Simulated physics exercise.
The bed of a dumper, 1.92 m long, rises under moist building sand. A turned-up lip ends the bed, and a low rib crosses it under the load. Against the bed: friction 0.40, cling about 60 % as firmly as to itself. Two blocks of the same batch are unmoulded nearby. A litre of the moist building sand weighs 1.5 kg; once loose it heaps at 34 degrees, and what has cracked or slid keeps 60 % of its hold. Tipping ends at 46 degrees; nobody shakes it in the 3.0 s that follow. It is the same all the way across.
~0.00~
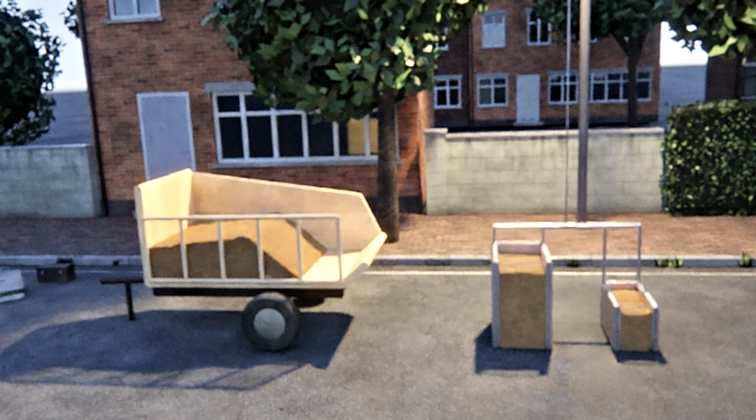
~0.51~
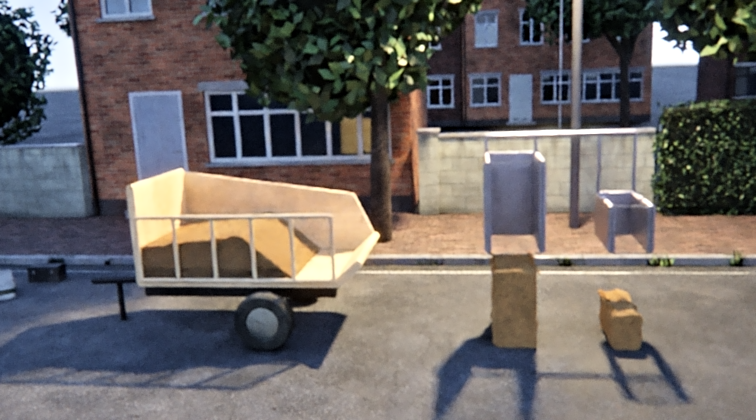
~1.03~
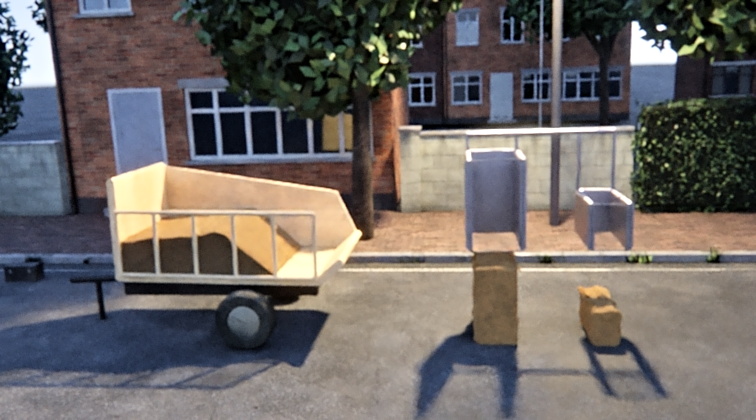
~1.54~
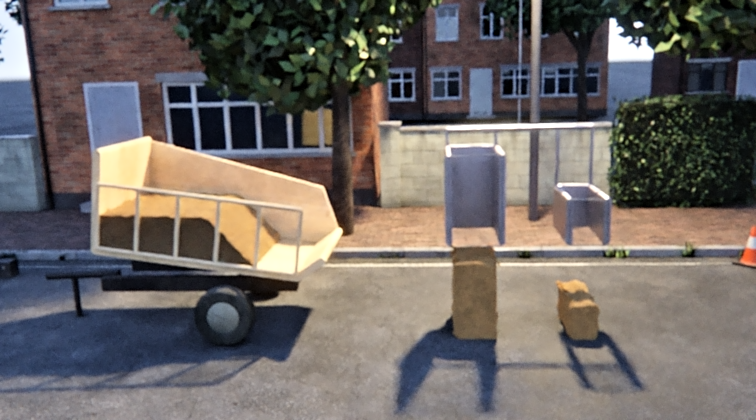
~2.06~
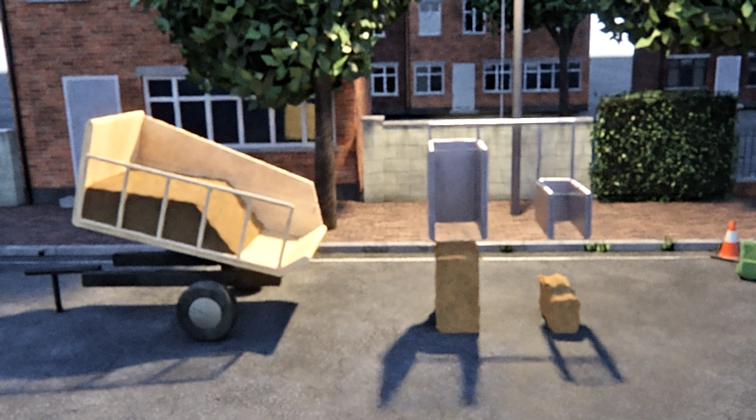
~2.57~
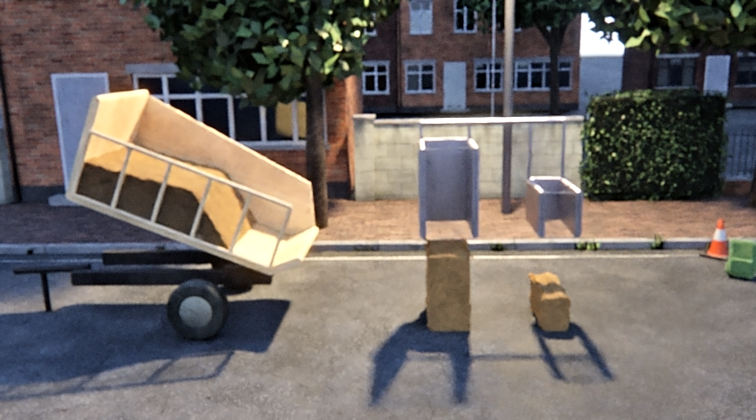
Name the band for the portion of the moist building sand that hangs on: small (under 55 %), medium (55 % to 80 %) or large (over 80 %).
Expect large, that is over 80 %.
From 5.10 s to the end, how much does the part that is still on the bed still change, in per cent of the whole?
Some 0 per cent.
By 3.32 s, the tilt is 32 degrees and 100 % is on the bed.
By 4.21 s, the tilt is 44 degrees and 100 % is on the bed.
By 5.10 s, the tilt is 46 degrees and 100 % is on the bed.
By 5.98 s, the tilt is 46 degrees and 100 % is on the bed.
By 7.48 s, at the end, the tilt is 46 degrees and 100 % is on the bed.
